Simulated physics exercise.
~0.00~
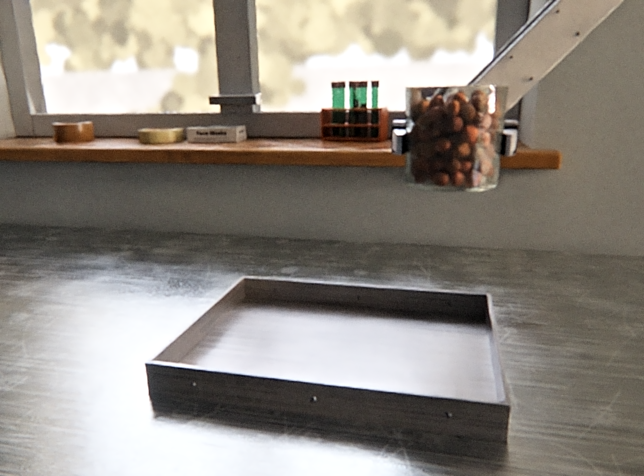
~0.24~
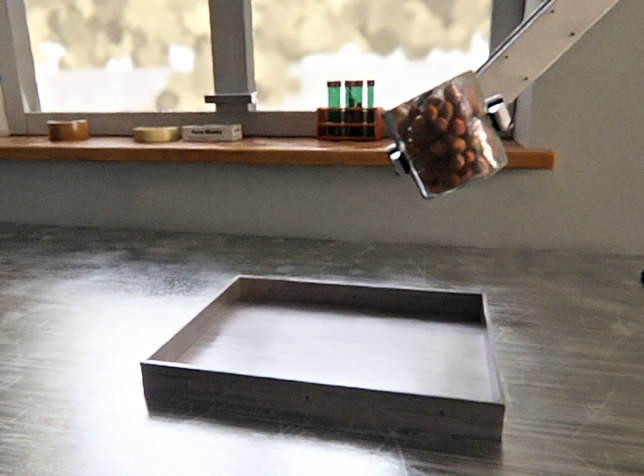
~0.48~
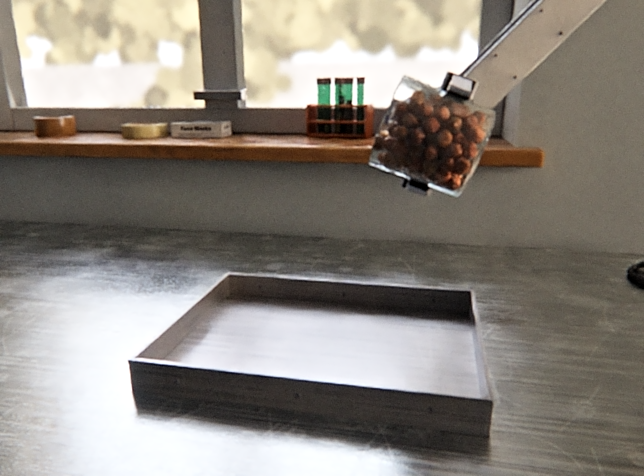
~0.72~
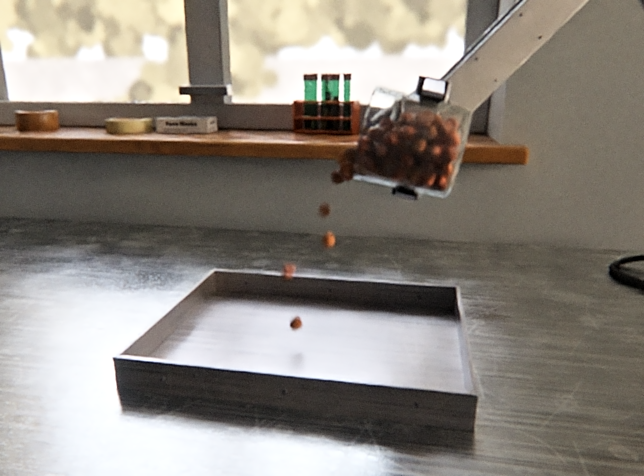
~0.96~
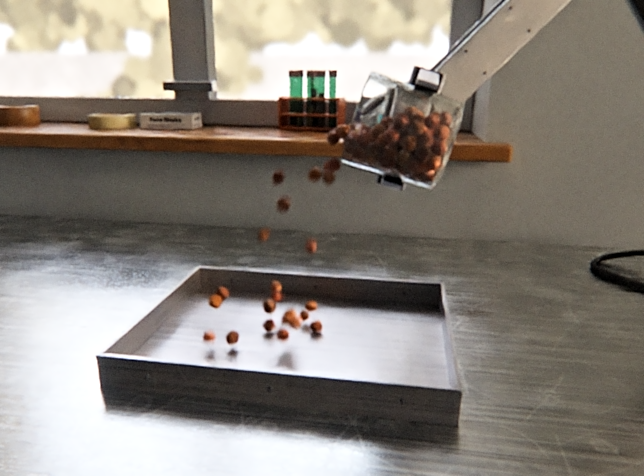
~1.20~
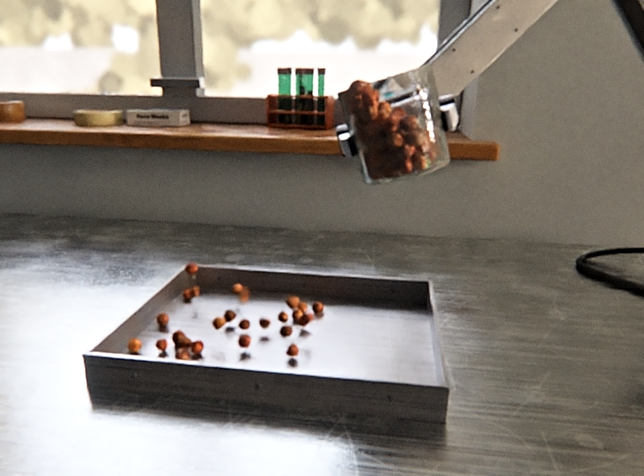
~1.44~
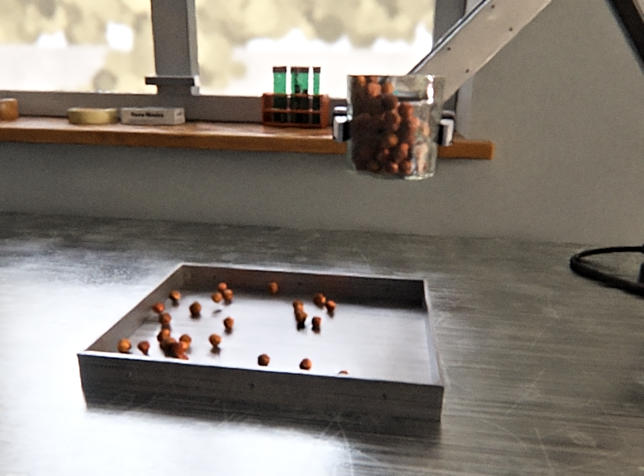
A robotic arm tips a clear tumbler, spills some hazelnuts into a tray, then rights it.
